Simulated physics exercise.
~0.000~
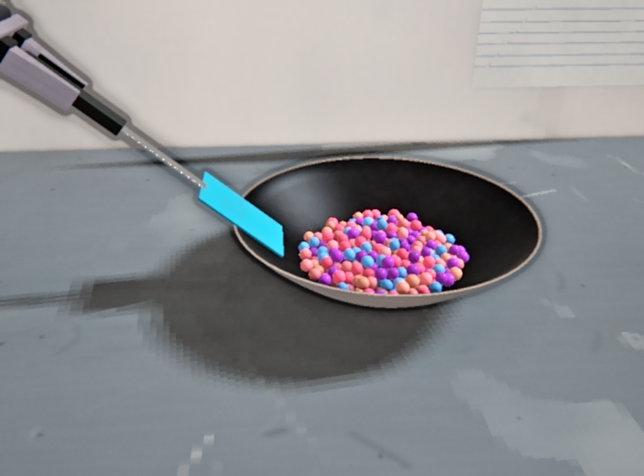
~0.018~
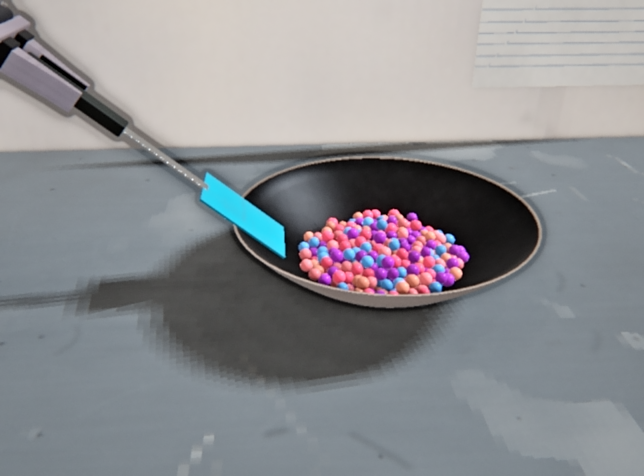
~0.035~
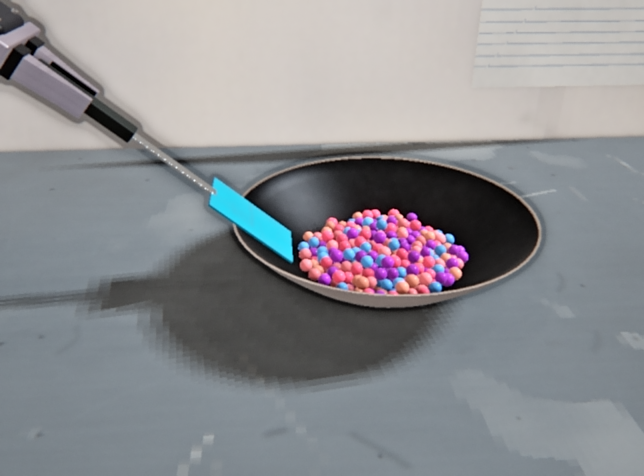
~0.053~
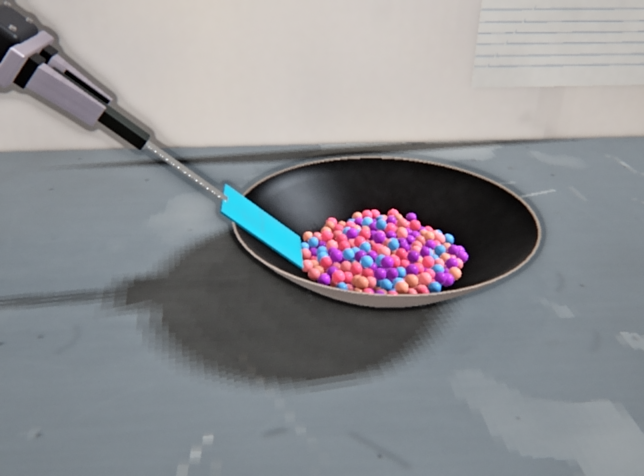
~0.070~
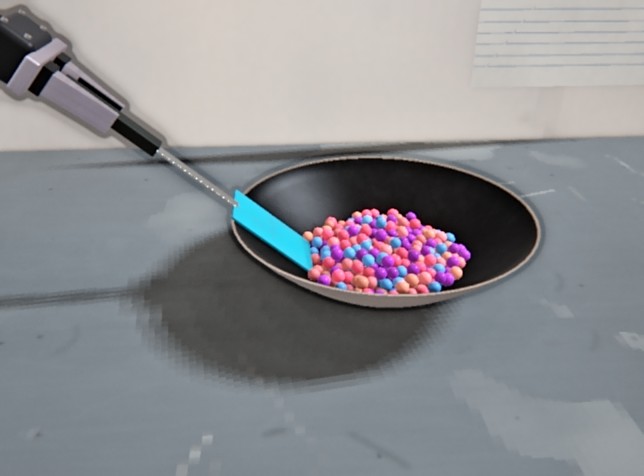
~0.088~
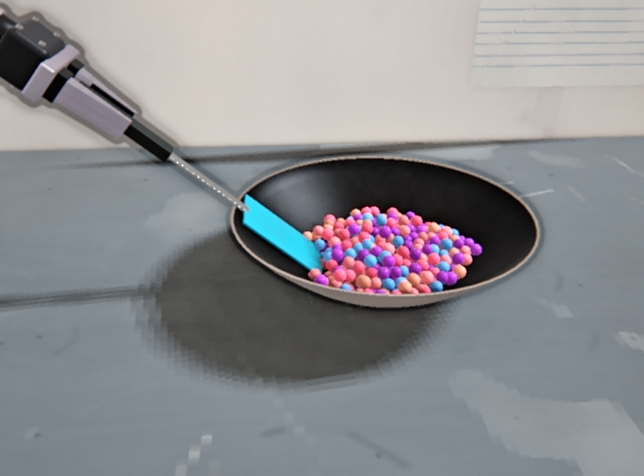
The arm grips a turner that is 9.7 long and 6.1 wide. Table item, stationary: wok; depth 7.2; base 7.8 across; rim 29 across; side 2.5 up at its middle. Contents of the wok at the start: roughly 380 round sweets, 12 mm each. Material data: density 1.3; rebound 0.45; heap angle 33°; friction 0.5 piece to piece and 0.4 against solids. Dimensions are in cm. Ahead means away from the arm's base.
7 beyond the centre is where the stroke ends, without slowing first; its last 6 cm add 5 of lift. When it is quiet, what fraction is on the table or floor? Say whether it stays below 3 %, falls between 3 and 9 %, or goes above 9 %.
It falls between 3 and 9 %.
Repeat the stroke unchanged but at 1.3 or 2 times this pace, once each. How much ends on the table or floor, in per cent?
Around 15 per cent and around 25 per cent.
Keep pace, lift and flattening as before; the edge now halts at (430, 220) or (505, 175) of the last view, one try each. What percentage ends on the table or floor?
Roughly 0 and 25 per cent.
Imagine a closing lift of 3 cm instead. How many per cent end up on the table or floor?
0 %.
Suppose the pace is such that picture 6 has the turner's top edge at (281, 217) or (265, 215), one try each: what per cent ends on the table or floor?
Try one roughly 20 per cent; try two roughly 20 per cent.
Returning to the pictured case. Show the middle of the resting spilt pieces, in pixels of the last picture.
Near pixel (609, 247).
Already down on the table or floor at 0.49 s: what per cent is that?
Share at that moment: About 2 %.
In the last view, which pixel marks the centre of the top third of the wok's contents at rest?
The centre sits at about (467, 231).
After 0.17 s, sloping 41°, highest piece 6 above the table; 379 in the wok.
After 0.25 s, sloping 41°, highest piece 7 above the table; 379 in the wok.
After 0.49 s, sloping 41°, highest piece 9 above the table; 359 in the wok, 6 on the table or floor, 14 on the blade or in flight.
After 1.54 s, sloping 41°, highest piece 7 above the table; 358 in the wok, 21 on the table or floor.
In the end, 358 in the wok, 21 on the table or floor. That is 6 % on the table or floor.
